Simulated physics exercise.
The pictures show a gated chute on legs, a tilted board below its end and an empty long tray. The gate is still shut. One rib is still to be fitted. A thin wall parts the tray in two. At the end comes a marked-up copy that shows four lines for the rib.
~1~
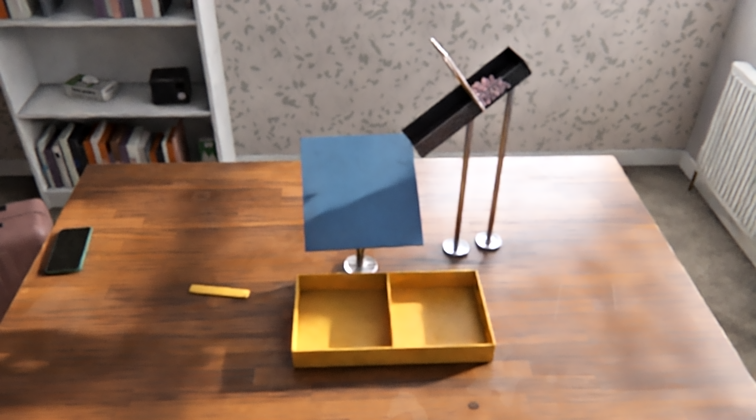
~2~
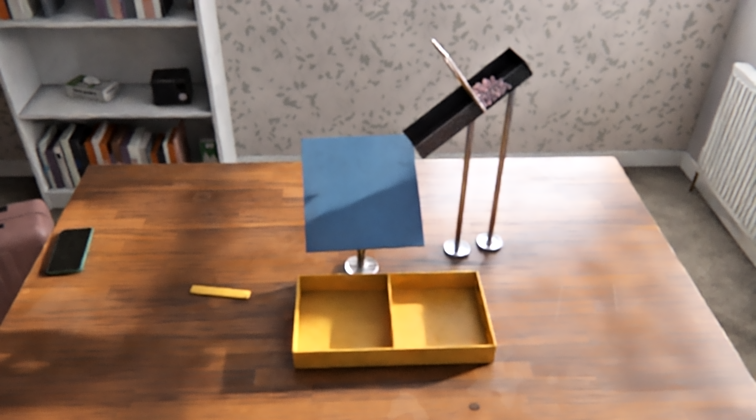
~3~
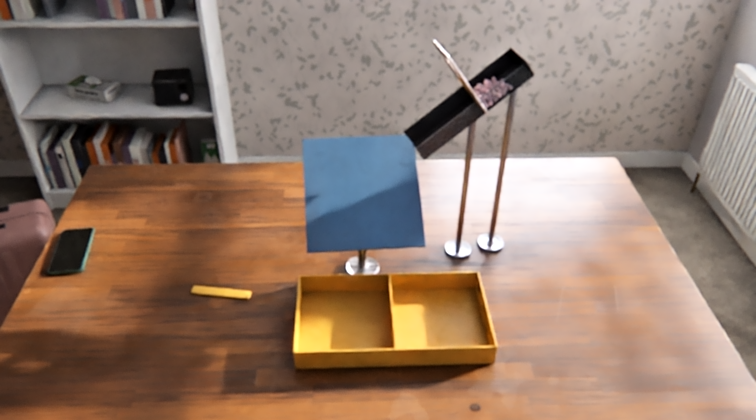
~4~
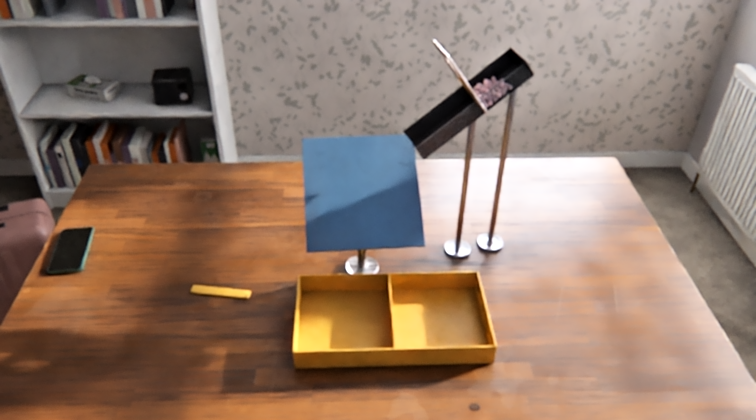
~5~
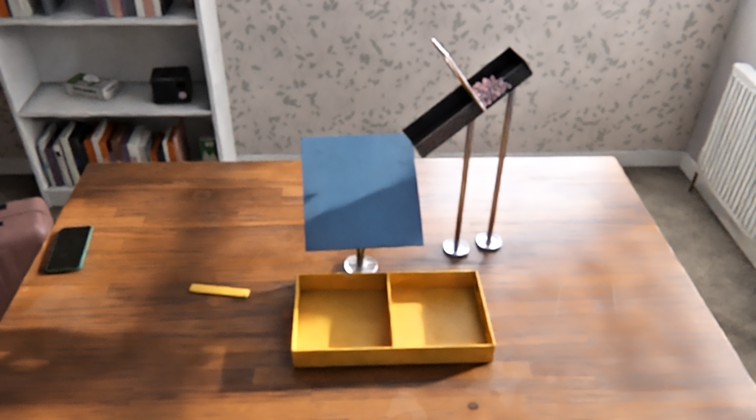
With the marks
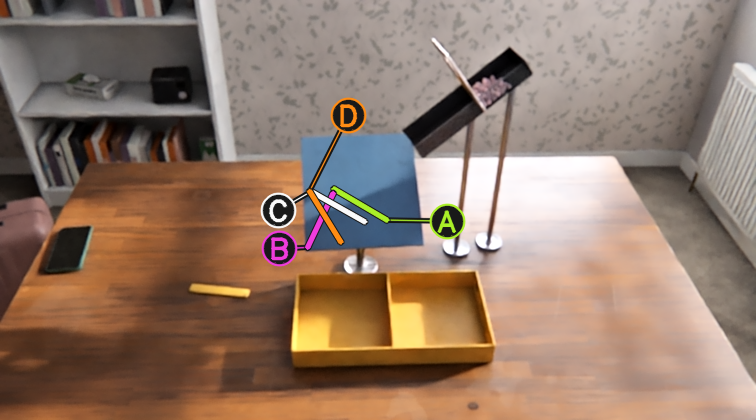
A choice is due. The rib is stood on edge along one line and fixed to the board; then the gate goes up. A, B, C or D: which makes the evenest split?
Go for C.
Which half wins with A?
More lands on the right.
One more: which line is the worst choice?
Line B.
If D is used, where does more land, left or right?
Left.
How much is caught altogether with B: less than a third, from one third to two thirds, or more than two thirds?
It is from one third to two thirds.
On the marked copy, line A from (333, 188) to (386, 220); line B from (333, 193) to (307, 247); line C from (311, 191) to (364, 221); line D from (309, 191) to (340, 242).
With A, of what is caught, roughly a quarter in the left half, the larger part in the right.
With B, of what is caught, every piece in the left half, not one piece in the right.
With C, of what is caught, roughly a third in the left half, roughly two thirds in the right.
With D, of what is caught, the larger part in the left half, about a tenth in the right.
